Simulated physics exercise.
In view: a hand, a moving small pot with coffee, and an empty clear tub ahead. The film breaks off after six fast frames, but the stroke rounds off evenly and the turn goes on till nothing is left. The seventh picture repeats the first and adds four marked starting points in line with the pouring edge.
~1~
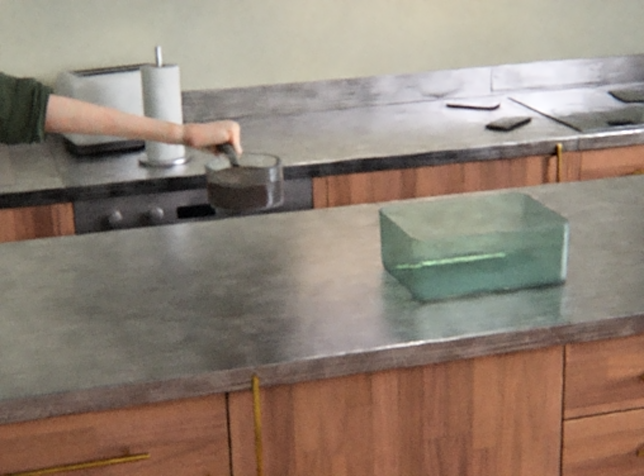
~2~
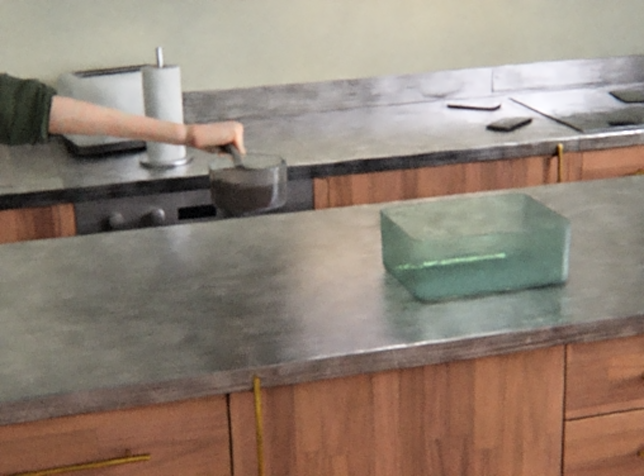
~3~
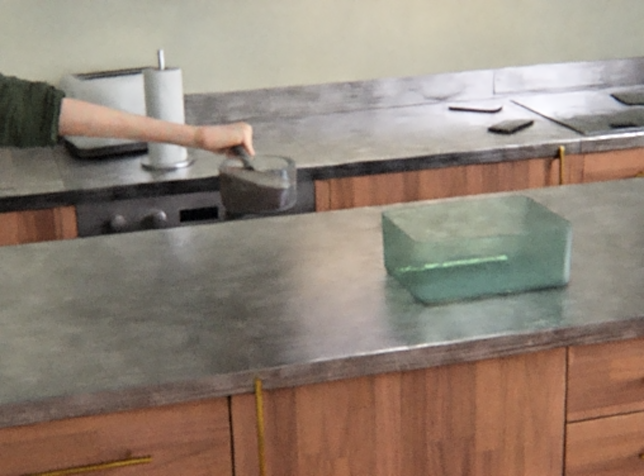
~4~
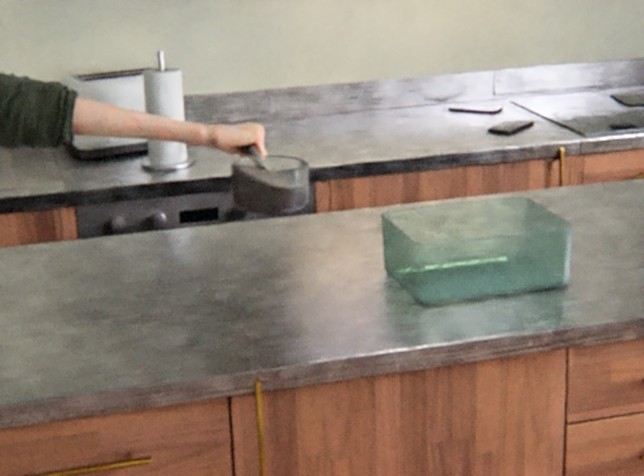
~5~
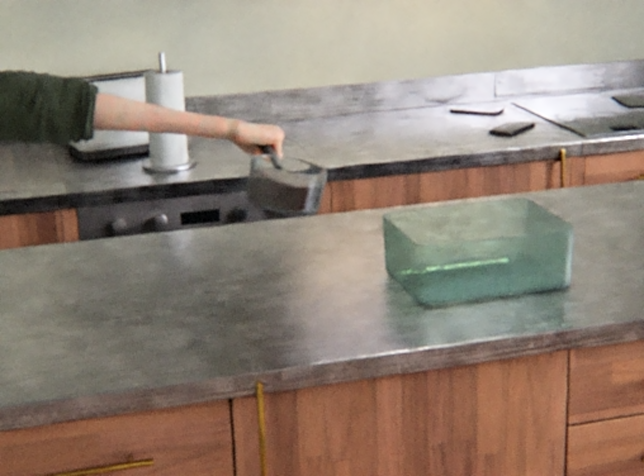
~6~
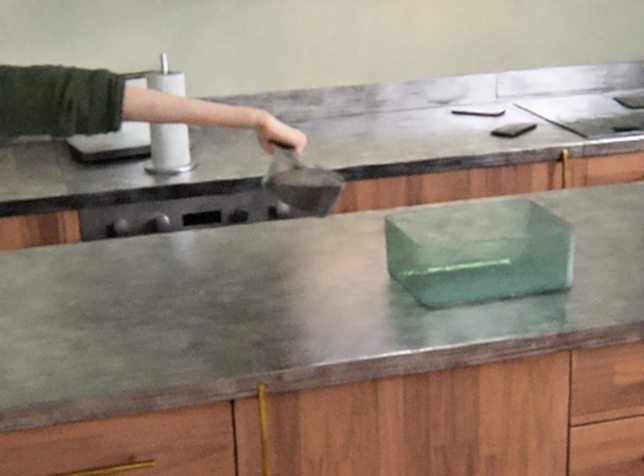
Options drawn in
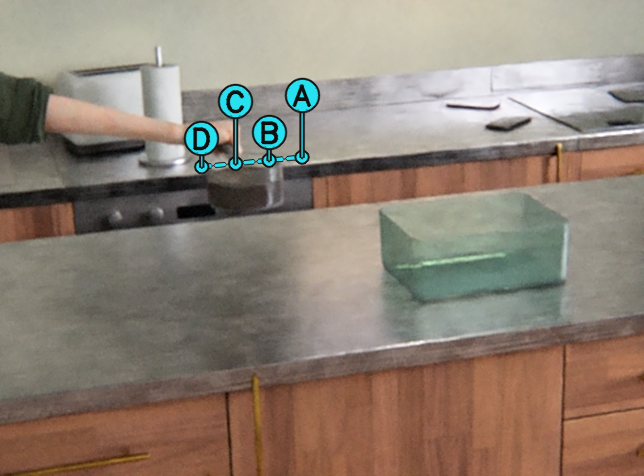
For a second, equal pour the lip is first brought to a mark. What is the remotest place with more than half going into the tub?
Use dot A.
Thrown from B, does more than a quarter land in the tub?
No.
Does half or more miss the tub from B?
Yes, it does.
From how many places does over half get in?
One of them.
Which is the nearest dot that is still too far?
That would be B.
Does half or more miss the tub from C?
Yes, that goes wrong.
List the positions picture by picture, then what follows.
In the first picture, upright, lip at (280, 159); tub from (413, 300) to (565, 280); nothing has left yet.
In the second picture, upright, lip at (283, 159); nothing has left yet.
In the third picture, upright, lip at (293, 161); nothing has left yet.
In the fourth picture, tipped about 2°, lip at (306, 162); nothing has left yet.
In the fifth picture, tipped about 13°, lip at (324, 169); nothing has left yet.
In the sixth picture, tipped about 31°, lip at (343, 181); coffee is over the rim, down to (343, 181).
In cyan, A at (302, 157); B at (269, 160); C at (235, 163); D at (201, 166).
Choosing A, about 75 % lands in the tub, 22 % falls short and 3 % goes beside or beyond.
Choosing B, about 9 % lands in the tub, 89 % falls short.
Choosing C, about 0 % lands in the tub, 99 % falls short.
Choosing D, about 0 % lands in the tub, 100 % falls short.
